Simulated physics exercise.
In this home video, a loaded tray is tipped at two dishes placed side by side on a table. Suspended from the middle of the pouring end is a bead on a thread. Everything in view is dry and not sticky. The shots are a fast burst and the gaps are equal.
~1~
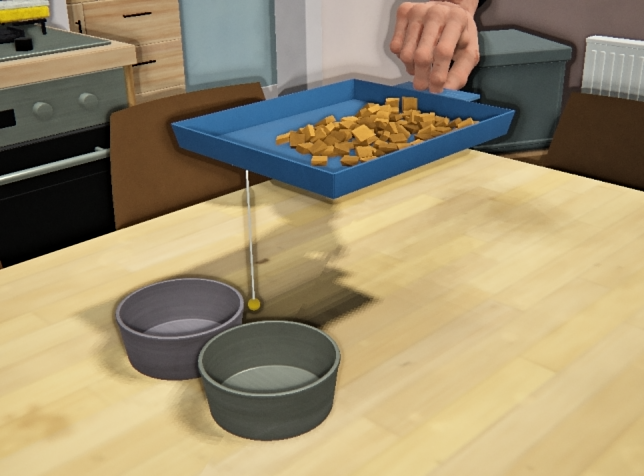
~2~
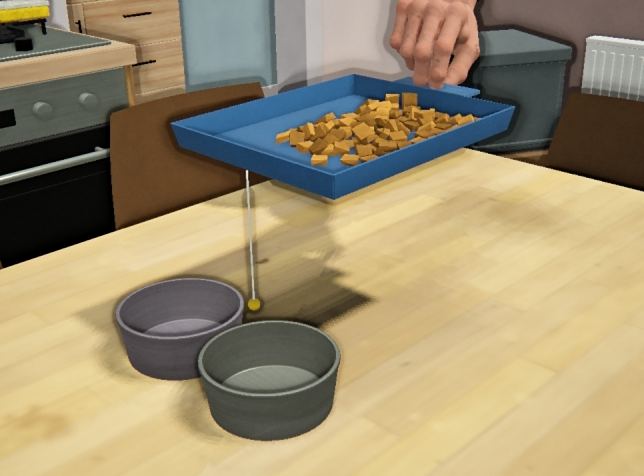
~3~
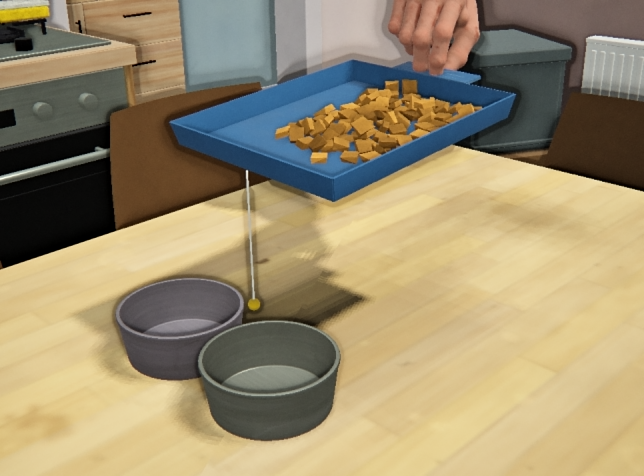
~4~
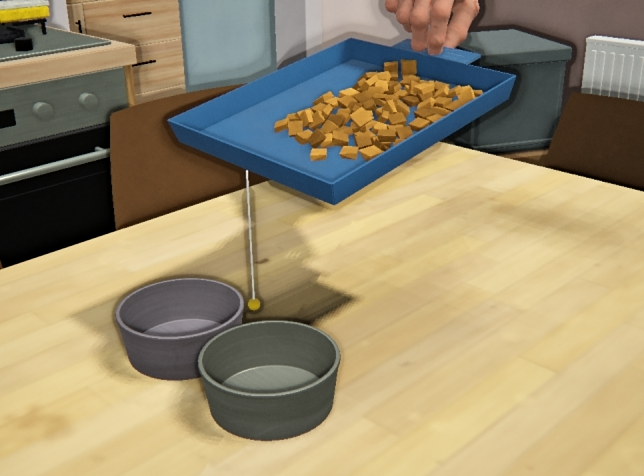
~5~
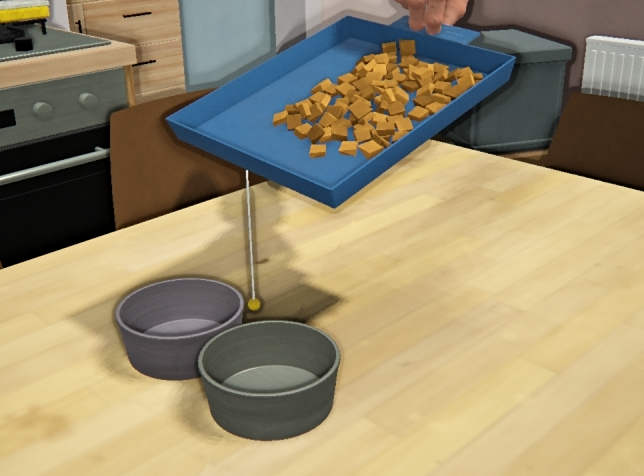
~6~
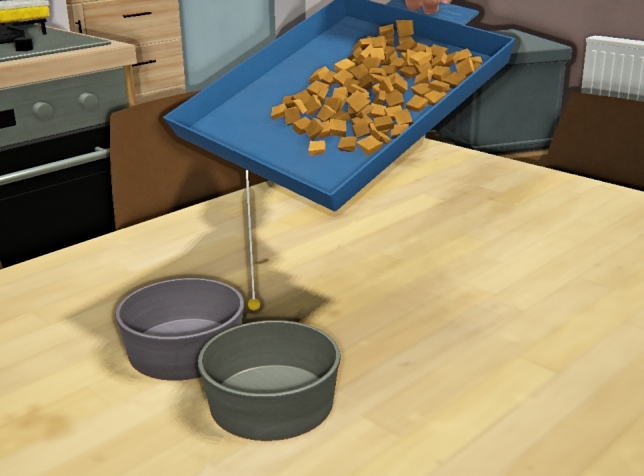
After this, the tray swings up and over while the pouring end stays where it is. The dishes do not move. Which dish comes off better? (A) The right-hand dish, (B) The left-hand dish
A, the right-hand dish.
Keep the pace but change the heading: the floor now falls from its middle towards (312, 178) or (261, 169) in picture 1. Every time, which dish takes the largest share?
Results - the dish on the right side first, the dish on the right side second.
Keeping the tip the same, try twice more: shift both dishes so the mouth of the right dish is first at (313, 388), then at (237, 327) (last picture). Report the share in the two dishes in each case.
Try 1: Some 80 %; try 2: Some 10 %.
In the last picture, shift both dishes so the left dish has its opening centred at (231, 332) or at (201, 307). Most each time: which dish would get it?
The dish to the right; the dish to the right.
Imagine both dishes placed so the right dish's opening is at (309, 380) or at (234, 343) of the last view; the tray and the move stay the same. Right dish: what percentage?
Some 80 percent in the first case, 30 percent in the second.
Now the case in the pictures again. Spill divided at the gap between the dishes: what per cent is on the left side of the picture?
Looks like close to 50 per cent of it.
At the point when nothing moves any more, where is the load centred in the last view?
Somewhere close to (278, 403) in the last picture.
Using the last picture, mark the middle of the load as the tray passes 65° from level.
I'd mark it close to (302, 157).
Shortly afterwards, tray tipped steeply; all but a few on the tray; only a few in the air.
Next, tray tipped past a quarter turn; near a third on the tray; near a third in the right dish; near a quarter outside both; a little in the air.
Some moments later, tray tipped past a quarter turn; near two thirds in the right dish; near a quarter outside both.
In the end, tray tipped past a quarter turn; near two thirds in the right dish; none at all in the left dish; near a quarter outside both.
